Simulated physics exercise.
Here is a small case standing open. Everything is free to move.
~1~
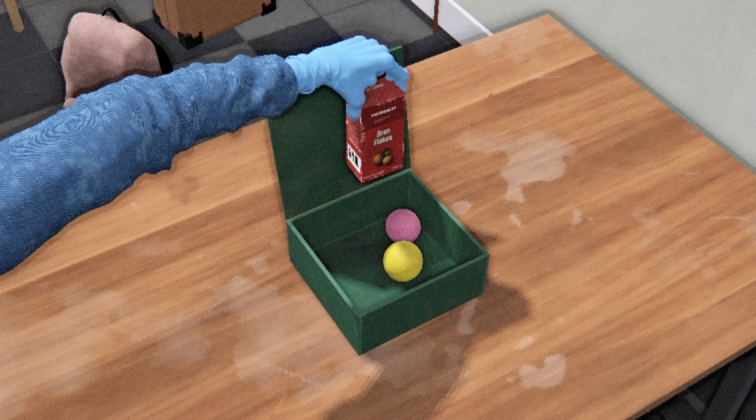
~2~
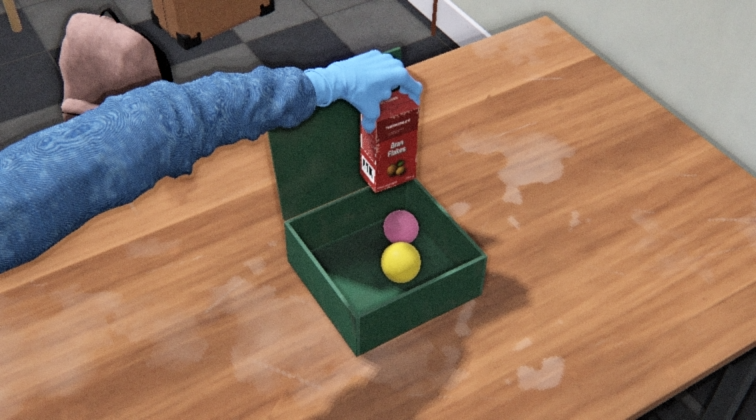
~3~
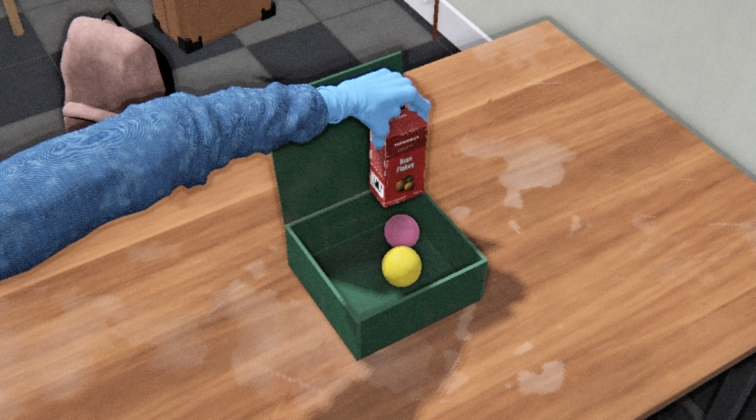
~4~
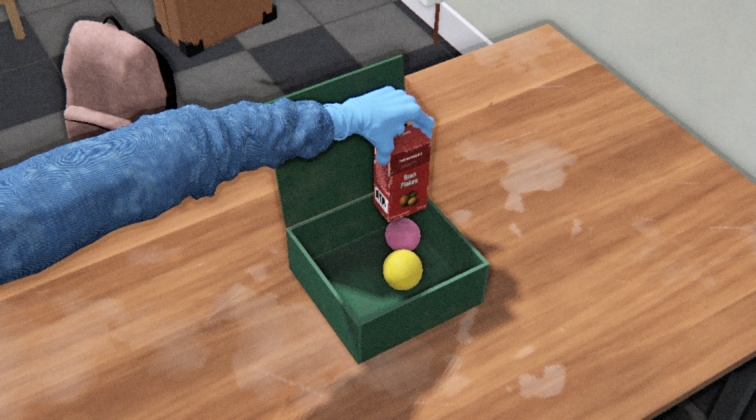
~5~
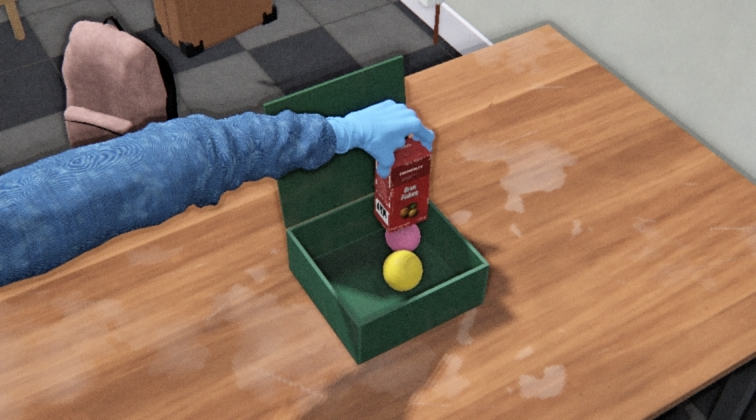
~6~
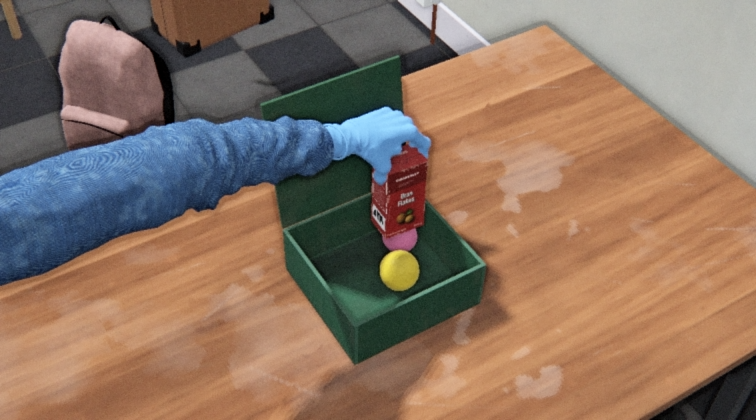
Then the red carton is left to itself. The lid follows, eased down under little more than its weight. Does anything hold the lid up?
In the end the lid sits on the rim.
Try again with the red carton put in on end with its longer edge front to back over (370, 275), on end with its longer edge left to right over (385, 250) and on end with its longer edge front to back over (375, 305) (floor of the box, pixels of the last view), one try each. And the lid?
In the first case it closes; in the second case it sits on the rim; in the third case it will not close.
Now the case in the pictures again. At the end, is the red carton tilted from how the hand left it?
The red carton ends up tilted.
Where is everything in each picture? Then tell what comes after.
In the first frame, coming down; red carton (375, 130); pink lemon (403, 227).
In the second frame, coming down; red carton (389, 141); pink lemon (401, 228).
In the third frame, coming down; red carton (398, 157); pink lemon (402, 232).
In the fourth frame, coming down; red carton (401, 173); pink lemon (403, 235).
In the fifth frame, coming down; red carton (402, 185).
In the sixth frame, put in, still held; red carton (399, 191).
Then, 0.70 s after the last picture, red carton on its side near (359, 253); pink lemon rolled a little.
Then, 1.50 s after the last picture, lid 68° above the rim; red carton on its side near (357, 261); yellow lemon rolled about its own width; pink lemon rolled a little.
Then, 1.90 s after the last picture, lid 17° above the rim; red carton on its side near (357, 261); yellow lemon rolled about its own width; pink lemon rolled a little.
At rest, lid shut; tipped over in the box, red carton; moved from the start, yellow lemon; pink lemon in place. Seen from the same camera at the end, red carton near (357, 261).
